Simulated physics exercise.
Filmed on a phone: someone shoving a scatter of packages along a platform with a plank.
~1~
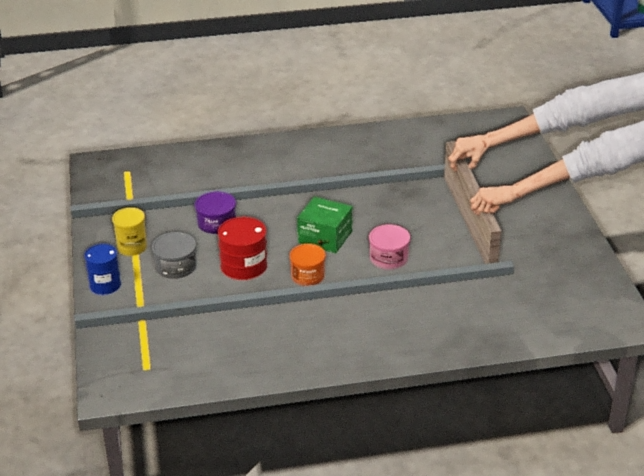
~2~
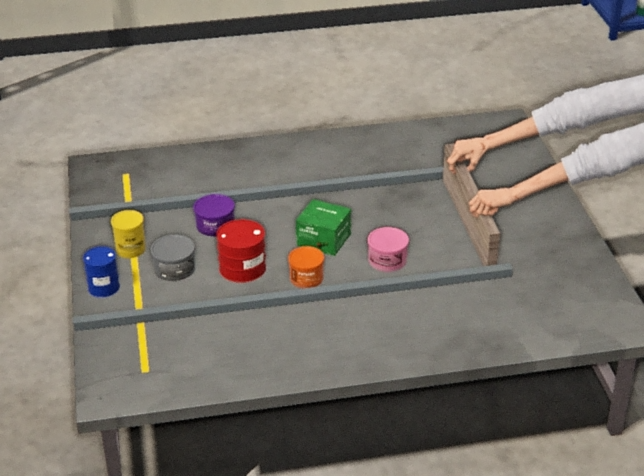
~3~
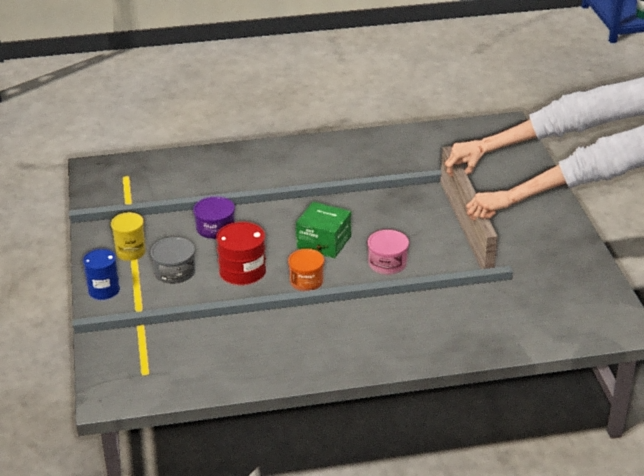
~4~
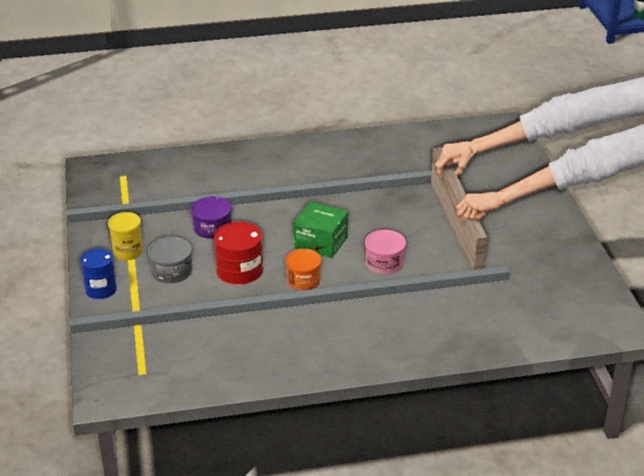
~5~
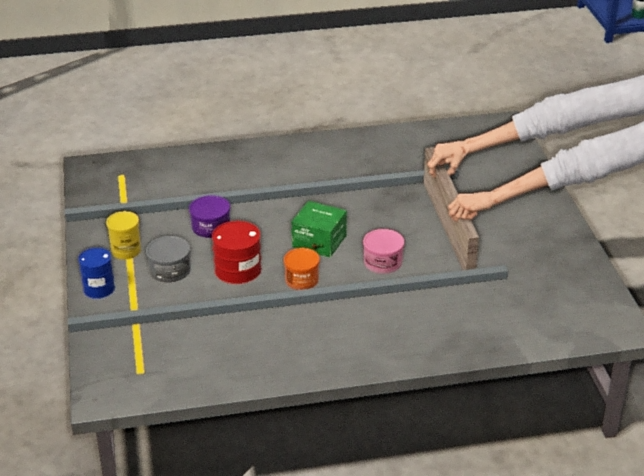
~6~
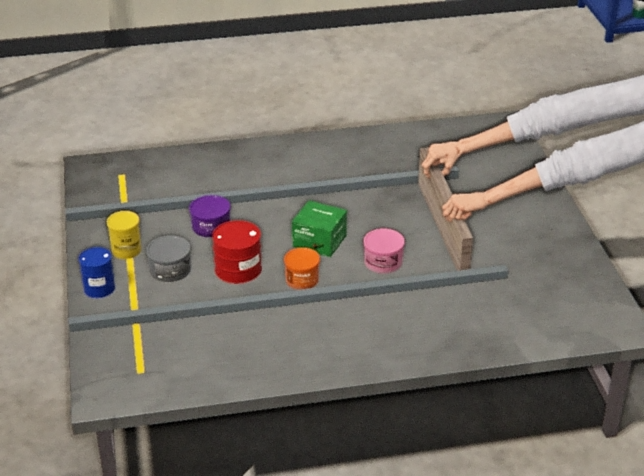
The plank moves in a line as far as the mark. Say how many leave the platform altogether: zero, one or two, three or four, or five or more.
The number that fall off is one or two.
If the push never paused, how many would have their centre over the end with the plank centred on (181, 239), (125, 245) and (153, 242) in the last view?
Place by place, 0, 3 and 2.
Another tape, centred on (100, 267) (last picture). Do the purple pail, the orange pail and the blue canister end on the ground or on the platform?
The purple pail remains up, the orange pail drops off, the blue canister drops off.
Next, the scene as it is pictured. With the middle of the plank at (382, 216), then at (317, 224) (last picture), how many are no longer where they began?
1 and 3.
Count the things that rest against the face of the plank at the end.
In contact: 3.
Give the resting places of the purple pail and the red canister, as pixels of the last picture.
First (106, 220), then (70, 268).
Soon after, none off yet; blue canister at rest near (97, 273); yellow pail at rest near (125, 236); grey pail at rest near (169, 259).
After that, none off yet; blue canister displaced a little near (84, 276); yellow pail displaced a little near (117, 235); grey pail displaced well along near (94, 258).
In the end, the number that fall off is one or two; gone, grey pail and blue canister.
